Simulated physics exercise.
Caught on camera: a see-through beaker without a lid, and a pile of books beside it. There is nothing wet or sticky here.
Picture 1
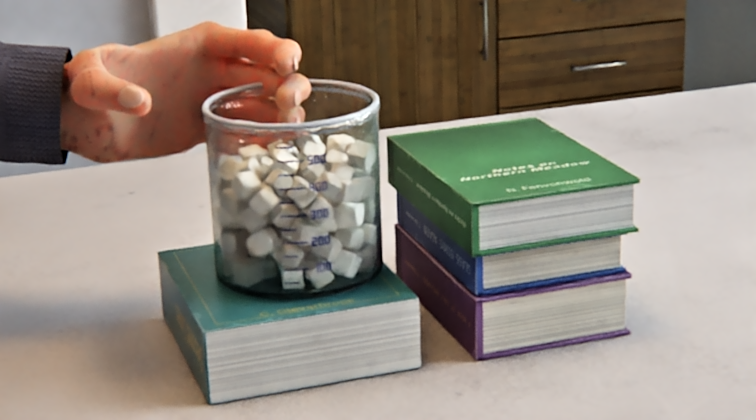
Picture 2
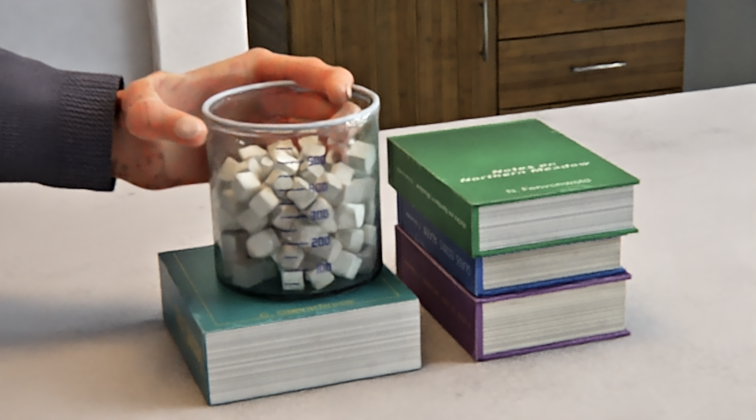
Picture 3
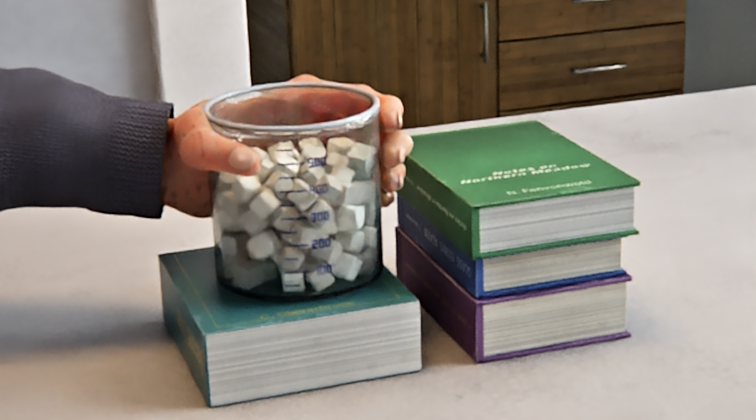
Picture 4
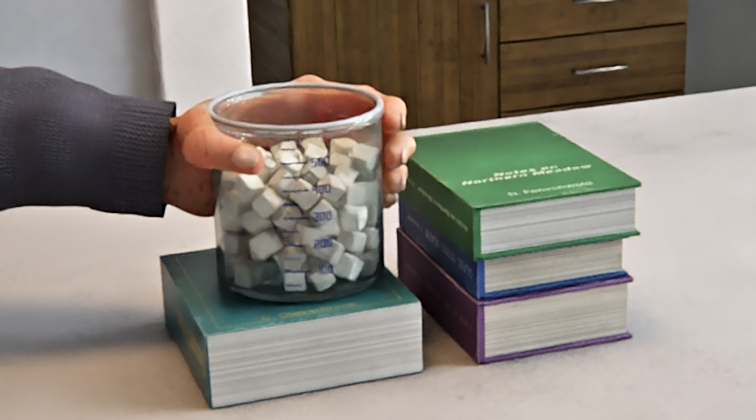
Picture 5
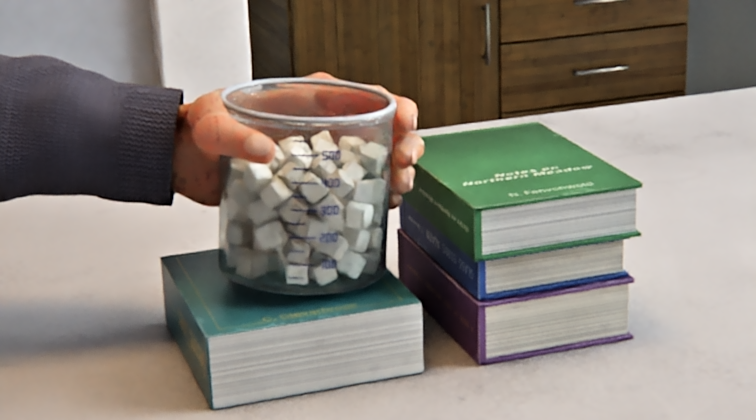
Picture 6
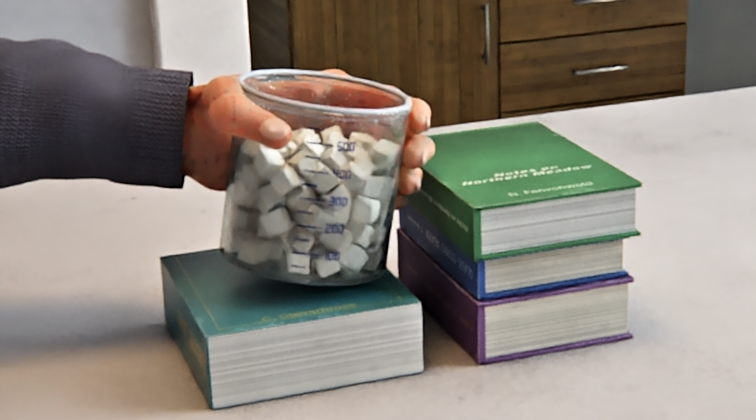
A hand grips a clear beaker of white cubes, lifts it slightly and tilts it right.
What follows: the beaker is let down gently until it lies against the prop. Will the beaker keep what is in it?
The contents of the beaker stay contained.
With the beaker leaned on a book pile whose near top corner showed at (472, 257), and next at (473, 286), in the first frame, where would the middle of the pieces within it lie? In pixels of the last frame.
Centre at rest, last picture: Try 1 about (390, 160); try 2 about (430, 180).
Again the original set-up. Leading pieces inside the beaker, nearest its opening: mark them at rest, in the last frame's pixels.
Near (371, 130).
Then, 0.23 s on from there, the beaker leans 20°; everything is still inside.
Then, 0.48 s on from there, the beaker leans 28°; everything is still inside.
Then, 0.78 s on from there, the beaker rests on the book pile at 29°; everything is still inside.
In the end, the beaker rests on the book pile at 29°; everything is still inside.
